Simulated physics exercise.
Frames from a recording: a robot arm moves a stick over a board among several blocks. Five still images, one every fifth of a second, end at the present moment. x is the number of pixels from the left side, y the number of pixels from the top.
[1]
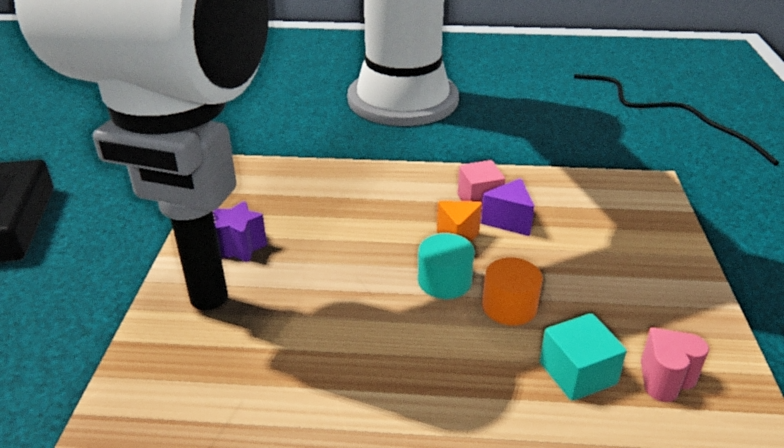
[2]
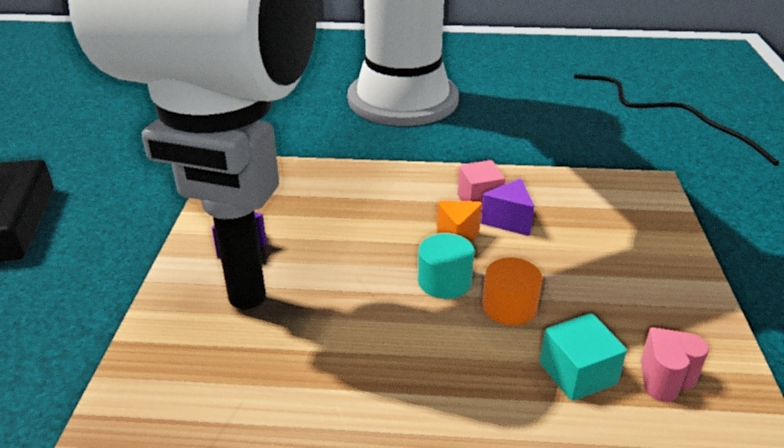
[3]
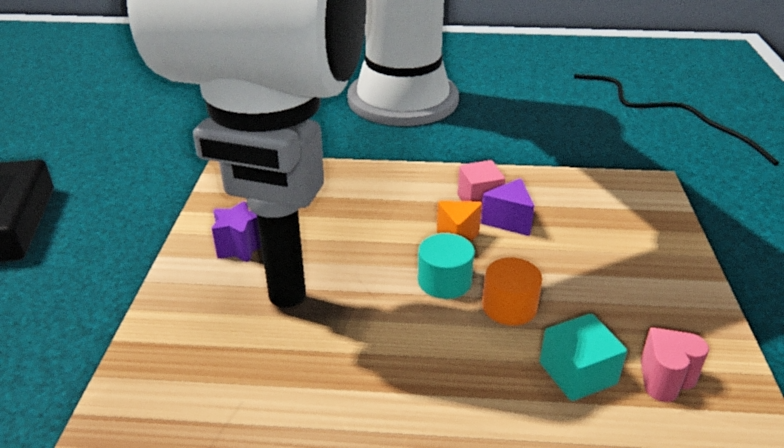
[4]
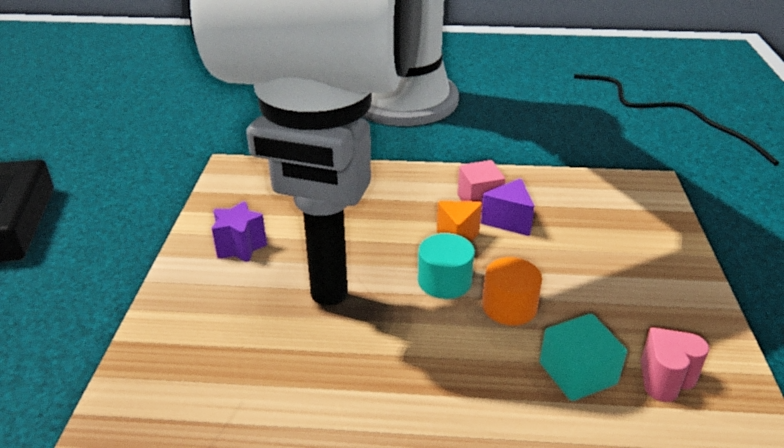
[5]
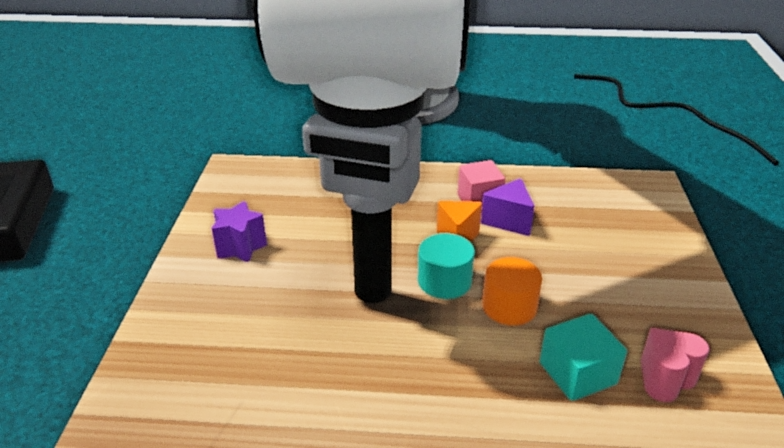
A robot arm moves a black stick right across a wooden board, toward the turquoise cylinder.
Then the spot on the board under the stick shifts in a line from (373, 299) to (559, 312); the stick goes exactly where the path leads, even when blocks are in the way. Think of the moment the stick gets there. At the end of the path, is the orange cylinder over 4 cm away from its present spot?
Yes
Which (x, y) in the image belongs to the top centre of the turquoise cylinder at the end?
The answer is (467, 242).
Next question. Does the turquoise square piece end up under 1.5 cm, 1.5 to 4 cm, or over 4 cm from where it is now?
Overall it shifts less than 1.5 cm.
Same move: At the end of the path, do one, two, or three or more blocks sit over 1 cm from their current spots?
The answer will be two.
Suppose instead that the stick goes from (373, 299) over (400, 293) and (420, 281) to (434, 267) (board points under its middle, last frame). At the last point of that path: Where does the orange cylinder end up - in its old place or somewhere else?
It is still on its spot.
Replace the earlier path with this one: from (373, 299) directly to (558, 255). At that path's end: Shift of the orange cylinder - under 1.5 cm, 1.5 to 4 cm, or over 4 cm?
Verdict: Less than 1.5 cm.
The first path, step by step. One third of the way, stick (435, 295); turquoise cylinder (460, 245).
Two thirds of the way, stick (497, 299); turquoise cylinder (467, 242); orange cylinder (548, 275).
At the end, stick (560, 305); turquoise cylinder (467, 242); orange cylinder (611, 276); turquoise square piece still.
